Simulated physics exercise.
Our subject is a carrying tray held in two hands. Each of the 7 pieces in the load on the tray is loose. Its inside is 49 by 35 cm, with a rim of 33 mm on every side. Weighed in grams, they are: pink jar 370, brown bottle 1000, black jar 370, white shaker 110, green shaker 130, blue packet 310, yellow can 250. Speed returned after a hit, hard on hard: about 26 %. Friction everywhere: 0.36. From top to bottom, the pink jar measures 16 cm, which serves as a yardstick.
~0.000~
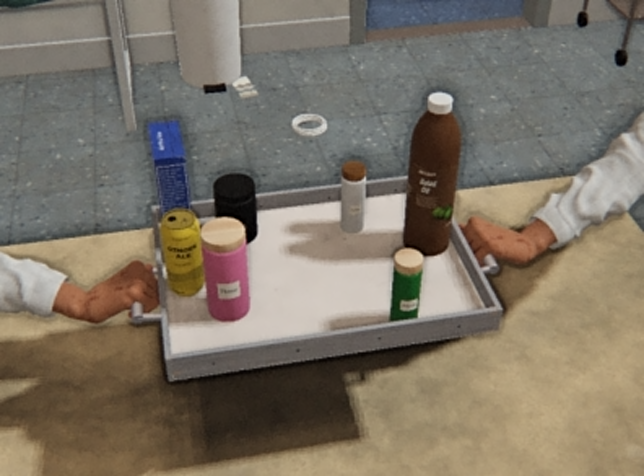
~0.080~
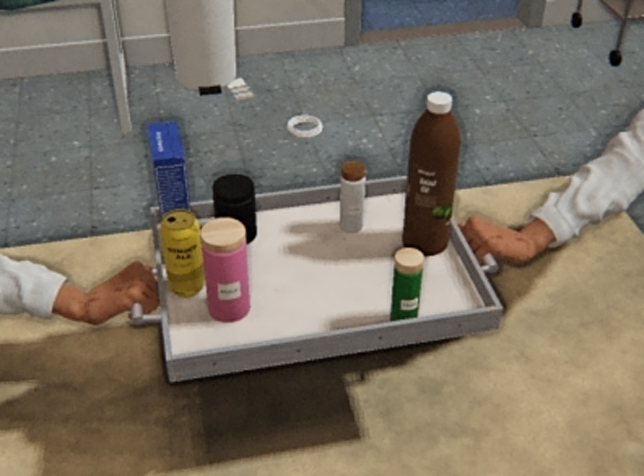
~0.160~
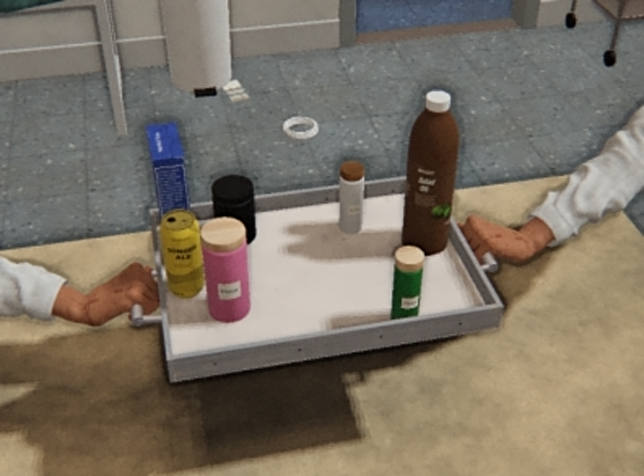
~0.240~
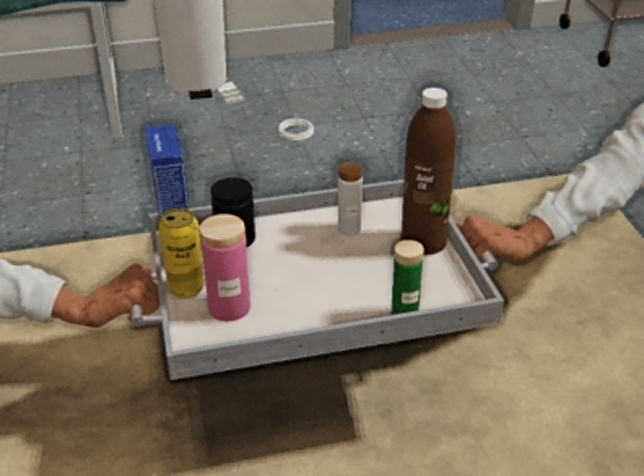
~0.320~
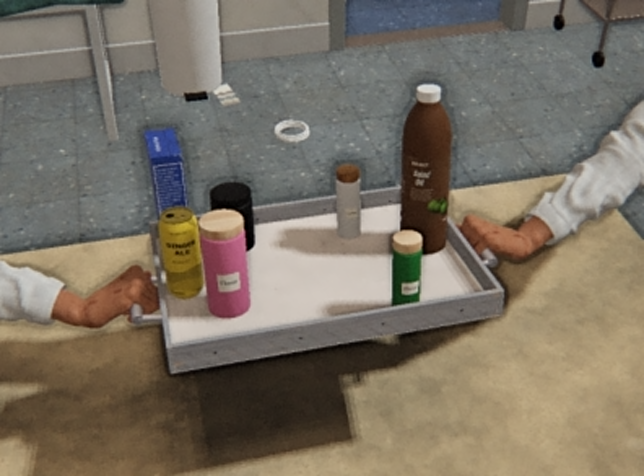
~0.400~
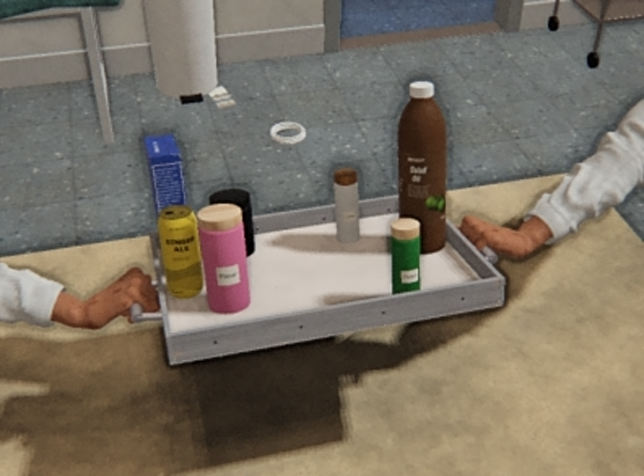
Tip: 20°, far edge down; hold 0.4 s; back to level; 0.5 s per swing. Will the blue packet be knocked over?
No, it stays up.
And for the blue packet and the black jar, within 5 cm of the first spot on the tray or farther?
As for the blue packet, it remains where it was, and the black jar remains where it was.
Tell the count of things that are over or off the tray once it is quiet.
In total, 3.
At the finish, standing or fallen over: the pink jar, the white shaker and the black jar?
Here's how it ends: The pink jar never goes down, the white shaker comes down, and the black jar never goes down.
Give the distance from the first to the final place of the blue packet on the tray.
1 cm.
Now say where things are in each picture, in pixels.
The first picture shows tray level; blue packet (173, 194); pink jar (226, 271).
The second picture shows tray level; black jar (235, 210); white shaker (352, 198).
The third picture shows tray level; green shaker (407, 288); yellow can (183, 255).
The fourth picture shows tilt 3°, far edge down; pink jar (226, 269); brown bottle (429, 172).
The fifth picture shows tilt 8°, far edge down; black jar (233, 218); white shaker (348, 202).
The sixth picture shows tilt 14°, far edge down; blue packet (170, 205); green shaker (406, 264).
After 0.90 s, tilt 20°, far edge down; brown bottle and white shaker now off the tray; green shaker on its side; pink jar moved 2 cm.
After 1.10 s, tilt 18°, far edge down; green shaker on its side; pink jar moved 3 cm; yellow can moved 3 cm.
In the end (2.2 s), off the tray and tipped over, brown bottle and white shaker; toppled on the tray, green shaker; the other 4 under 5 cm from the start. At the end, from the last picture's camera, blue packet near (169, 195).
